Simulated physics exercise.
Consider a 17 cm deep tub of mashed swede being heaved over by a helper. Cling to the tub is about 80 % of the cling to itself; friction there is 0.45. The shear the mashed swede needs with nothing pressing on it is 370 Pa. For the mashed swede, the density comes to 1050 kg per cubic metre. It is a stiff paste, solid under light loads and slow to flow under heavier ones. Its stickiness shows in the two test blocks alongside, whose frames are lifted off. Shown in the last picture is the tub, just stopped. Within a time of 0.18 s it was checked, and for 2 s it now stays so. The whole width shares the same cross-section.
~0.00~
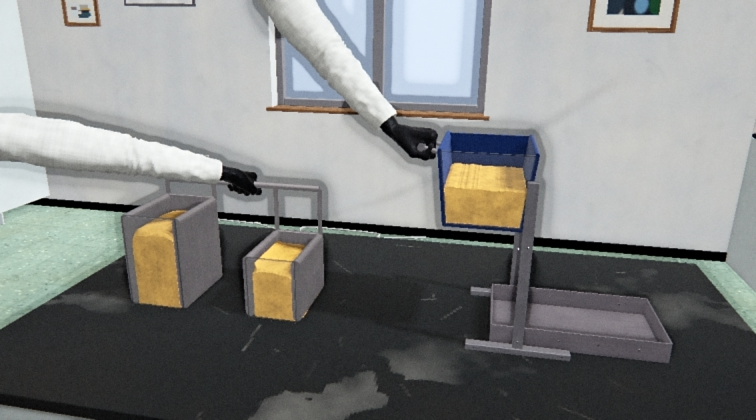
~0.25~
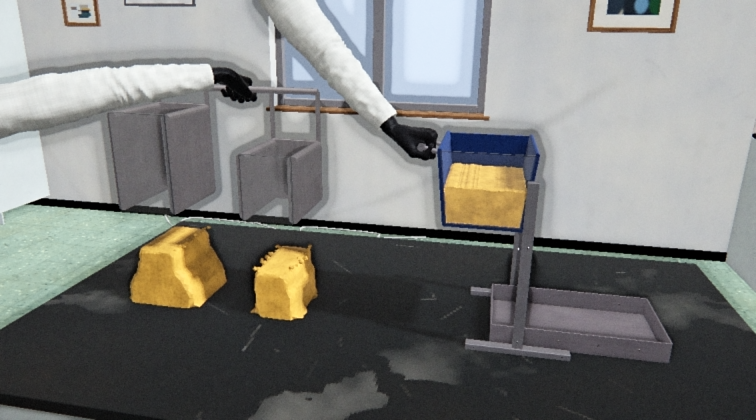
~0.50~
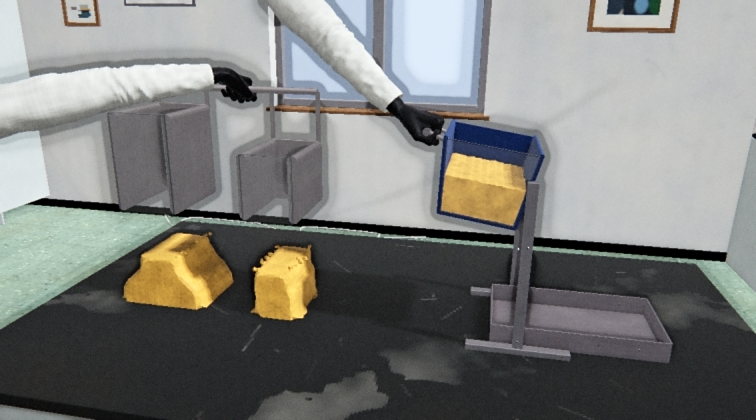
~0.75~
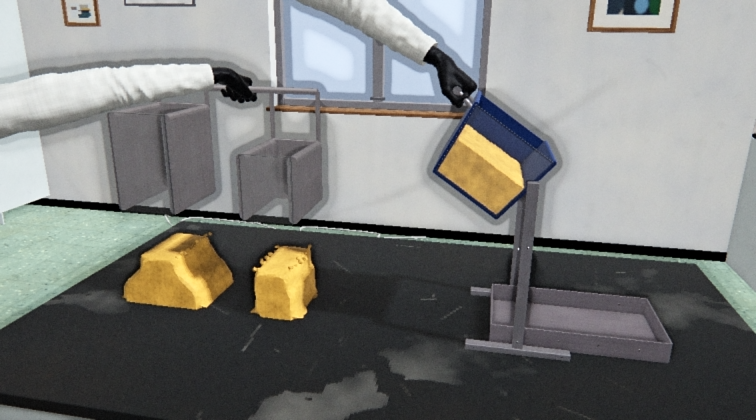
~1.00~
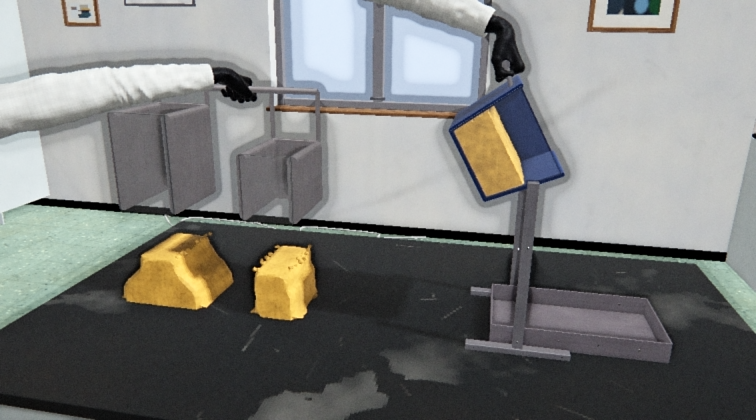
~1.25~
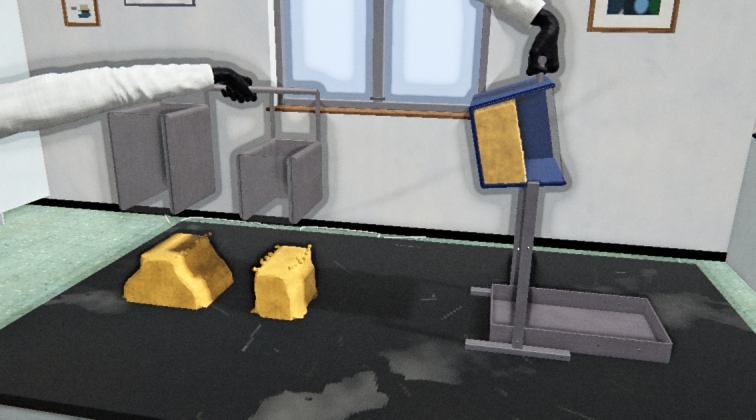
A gloved hand lifts a frame off two yellow mashed blocks on the left, which slump, the larger one more; another gloved hand then tilts a blue tub of the same mash steeply rightward above a grey tray.
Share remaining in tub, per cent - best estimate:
Approx. 100 %.
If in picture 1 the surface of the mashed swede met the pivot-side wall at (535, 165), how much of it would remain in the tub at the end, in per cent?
That works out near 100 %.
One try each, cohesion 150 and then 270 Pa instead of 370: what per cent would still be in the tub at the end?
Roughly 90 % followed by roughly 100 %.
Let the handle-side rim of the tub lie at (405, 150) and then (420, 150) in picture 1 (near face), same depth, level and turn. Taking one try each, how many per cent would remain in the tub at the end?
First try 100 per cent, second try 100 per cent.
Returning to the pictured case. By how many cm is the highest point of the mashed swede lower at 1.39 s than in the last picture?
I reckon it's close to 0 cm.
By 1.39 s, the tub is at 78 degrees and holds 100 %.
By 1.56 s, the tub is at 78 degrees and holds 100 %.
By 1.73 s, the tub is at 78 degrees and holds 100 %.
By 1.90 s, the tub is at 78 degrees and holds 100 %.
By 3.25 s, at the end, the tub is at 78 degrees and holds 100 %.
